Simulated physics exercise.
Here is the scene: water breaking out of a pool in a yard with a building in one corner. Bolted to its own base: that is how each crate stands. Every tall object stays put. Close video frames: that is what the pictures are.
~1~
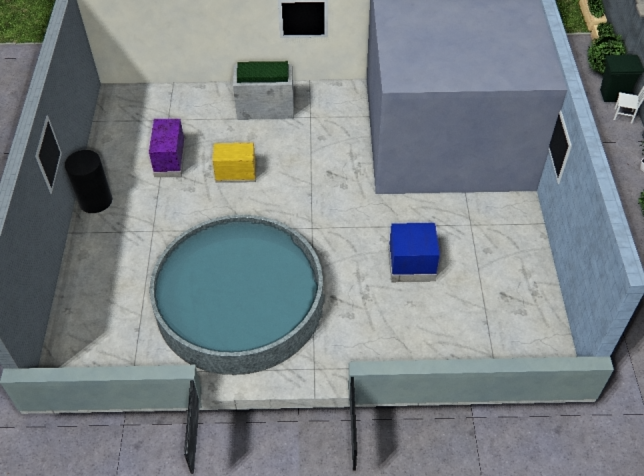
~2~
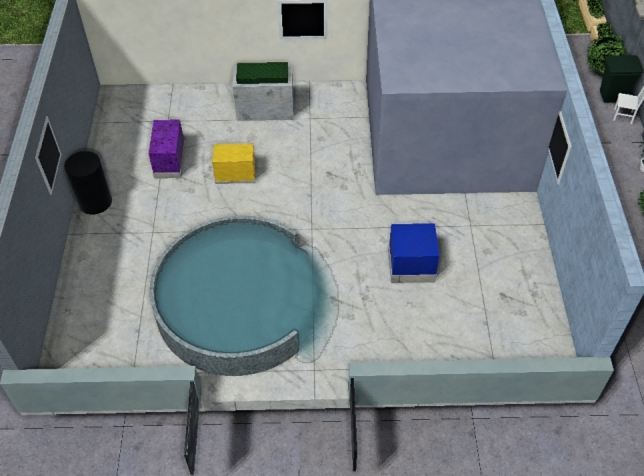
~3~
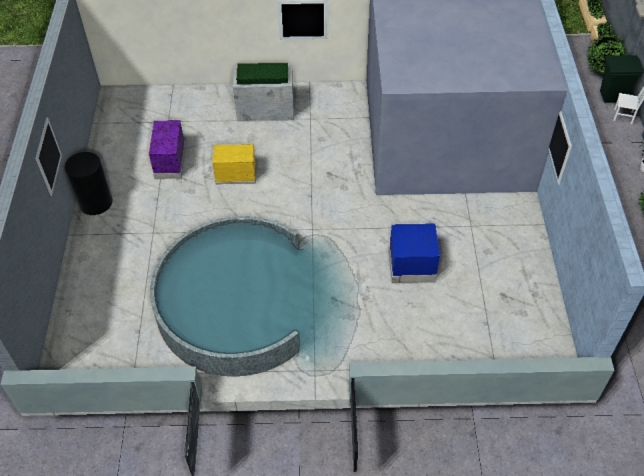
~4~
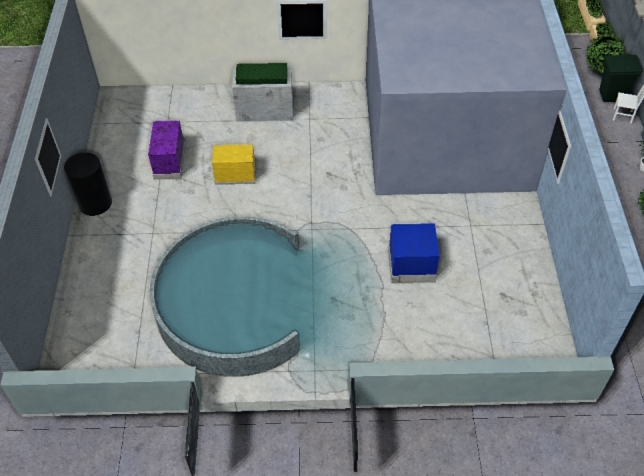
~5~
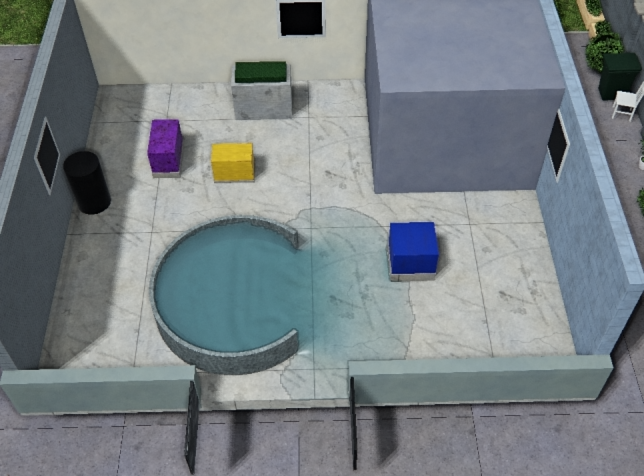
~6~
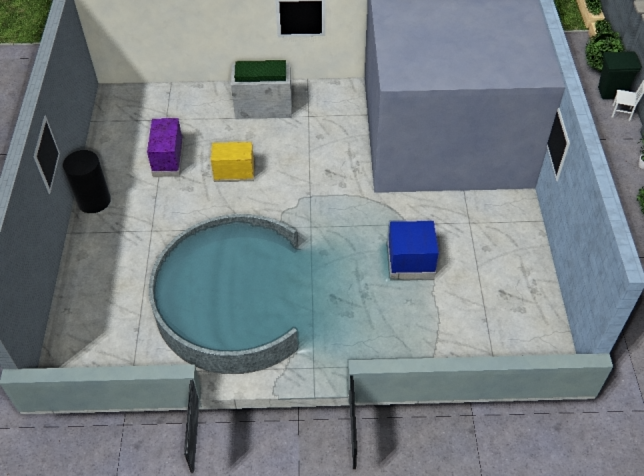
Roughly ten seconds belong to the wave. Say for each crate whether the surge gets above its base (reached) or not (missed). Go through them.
One by one: Most likely the purple crate remains untouched; most likely the blue crate gets water on it; most likely the yellow crate gets water on it.
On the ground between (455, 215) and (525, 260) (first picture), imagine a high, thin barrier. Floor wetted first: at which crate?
I say the blue one.
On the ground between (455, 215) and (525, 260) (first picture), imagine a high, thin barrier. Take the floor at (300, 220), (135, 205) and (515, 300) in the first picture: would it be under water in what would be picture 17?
As listed: No water, no water, covered.
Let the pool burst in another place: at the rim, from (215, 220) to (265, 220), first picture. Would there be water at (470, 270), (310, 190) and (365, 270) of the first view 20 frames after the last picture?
The first comes out untouched, the second soaked, the third untouched.
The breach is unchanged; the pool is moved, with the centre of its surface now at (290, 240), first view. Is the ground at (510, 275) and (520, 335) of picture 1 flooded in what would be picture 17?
Submerged, submerged.
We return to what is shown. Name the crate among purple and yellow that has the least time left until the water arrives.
It's the yellow one here.
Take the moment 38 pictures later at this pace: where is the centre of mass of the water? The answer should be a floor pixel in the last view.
Roughly at (390, 265).
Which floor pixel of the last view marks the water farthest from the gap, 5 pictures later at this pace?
Near (561, 377).
A moment on, water covers 25 % of the floor; the purple crate not reached, the blue crate water round its plinth, the yellow crate not reached.
Next, water covers 30 % of the floor; the purple crate not reached, the blue crate water round its plinth, the yellow crate not reached.
Then, water covers 40 % of the floor; the purple crate not reached, the blue crate water round its plinth, the yellow crate not reached.
Later, water covers 55 % of the floor; the purple crate not reached, the blue crate water round its plinth, the yellow crate water round its plinth.
In the end, water covers 85 % of the floor; the purple crate stayed above the water, the blue crate was topped, the yellow crate was topped.
